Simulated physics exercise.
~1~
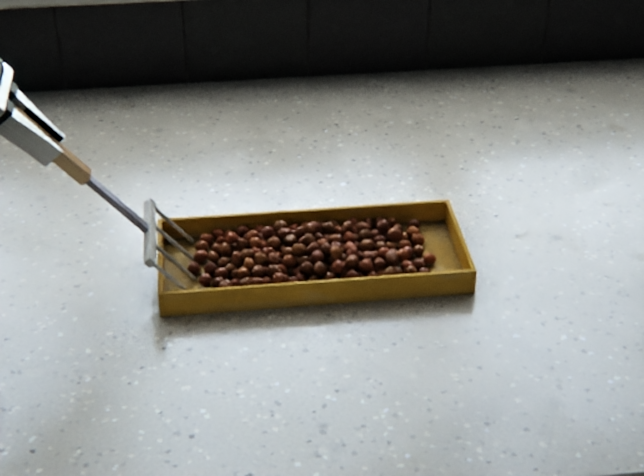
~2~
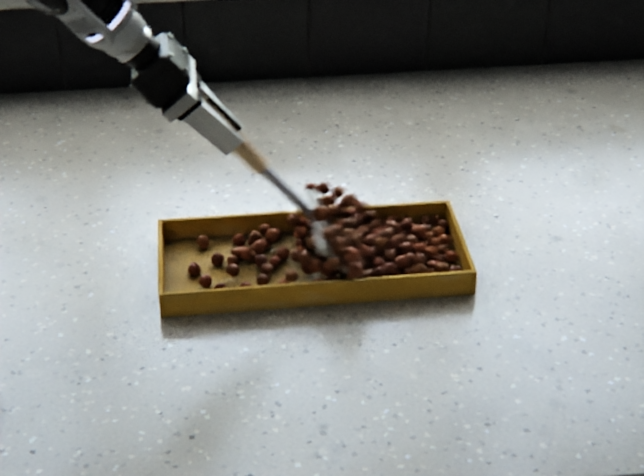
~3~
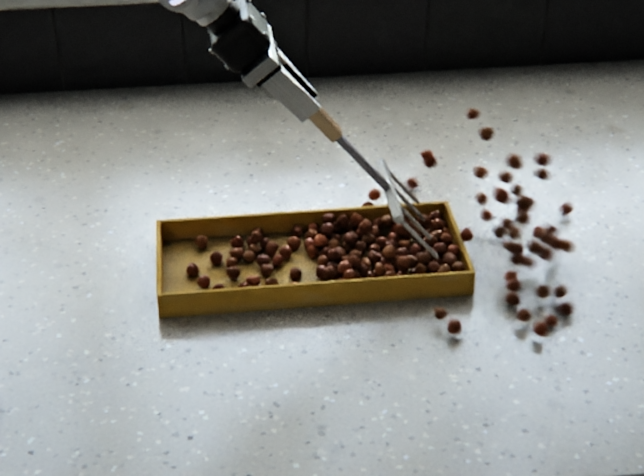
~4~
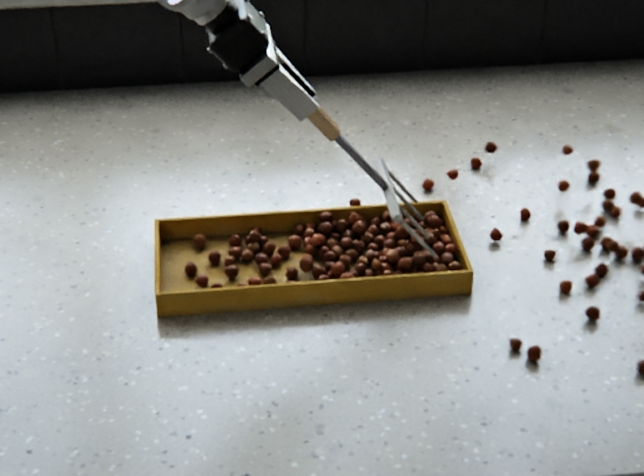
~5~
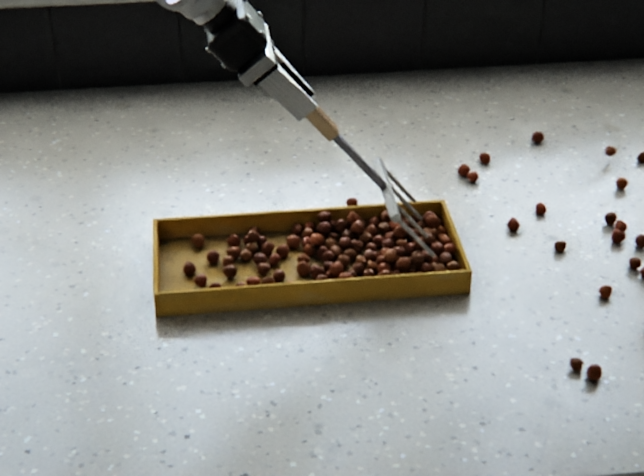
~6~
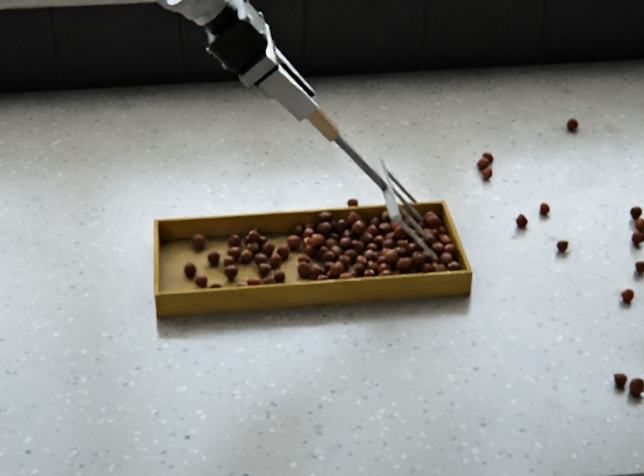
In the video, a robot arm sweeps a fork rightward through a shallow yellow tin of hazelnuts, piling them toward the right end and flinging many over the edge. The spilled nuts scatter and roll across the speckled table top while the fork rests still in the heap.
